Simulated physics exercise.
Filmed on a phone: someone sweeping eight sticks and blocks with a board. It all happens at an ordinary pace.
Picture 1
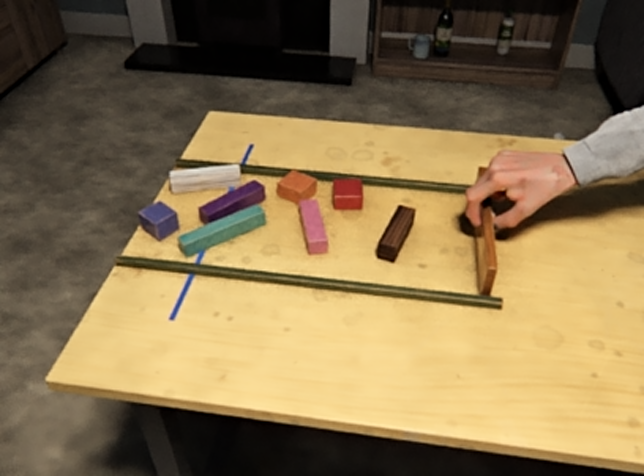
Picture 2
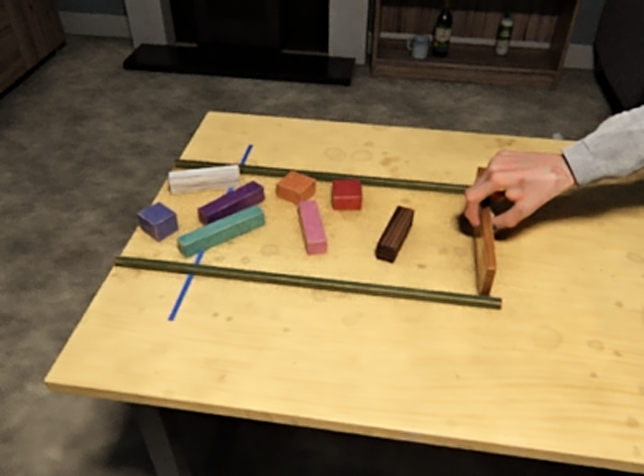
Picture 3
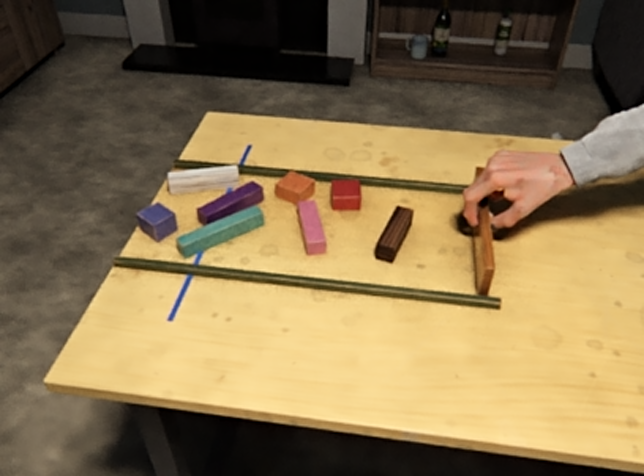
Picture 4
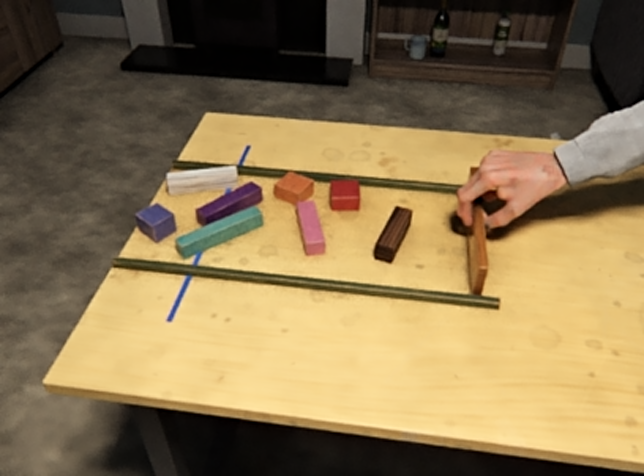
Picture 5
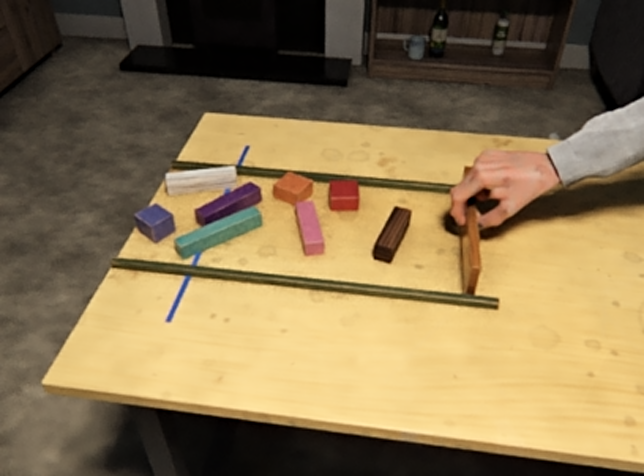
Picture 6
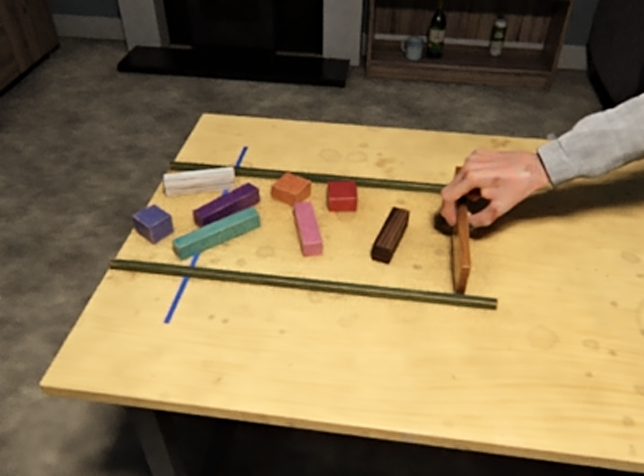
On a wooden table, a hand slides an upright board slightly left between two rods, the coloured sticks and blocks lying still.
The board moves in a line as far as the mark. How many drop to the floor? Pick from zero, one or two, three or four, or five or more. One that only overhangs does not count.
Outcome: The number that fall off is one or two.
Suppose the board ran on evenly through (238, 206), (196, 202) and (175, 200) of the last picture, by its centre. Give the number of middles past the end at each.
The counts: 0, 3 and 5.
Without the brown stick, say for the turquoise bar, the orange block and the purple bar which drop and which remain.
The turquoise bar holds on; the orange block survives; the purple bar remains up.
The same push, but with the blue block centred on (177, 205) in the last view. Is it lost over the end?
From there it falls.
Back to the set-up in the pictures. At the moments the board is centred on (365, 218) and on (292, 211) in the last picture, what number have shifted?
1 and 6.
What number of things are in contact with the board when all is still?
That makes 2.
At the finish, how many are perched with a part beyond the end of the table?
Overhanging: 2.
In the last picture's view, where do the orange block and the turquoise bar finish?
The orange block at (188, 174), the turquoise bar at (159, 230).
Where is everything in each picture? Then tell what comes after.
Blue block (160, 221); white stick (206, 179); purple bar (233, 203); board (484, 228); tape (219, 216), in the first frame.
White stick (205, 179); pink bar (312, 227), in the second frame.
Purple bar (231, 205); brown stick (395, 234), in the third frame.
Blue block (157, 223); red block (345, 195), in the fourth frame.
White stick (202, 181); board (469, 227), in the fifth frame.
Blue block (154, 224); white stick (200, 182); purple bar (227, 206); board (460, 227); tape (213, 219), in the sixth frame.
Early on, none off yet; blue block at rest near (154, 224); white stick at rest near (200, 182); purple bar at rest near (227, 206).
A while later, none off yet; blue block at rest near (151, 225); white stick travelled a little near (169, 179); purple bar travelled a little near (191, 204).
Finally, the number that fall off is one or two; lost, white stick.
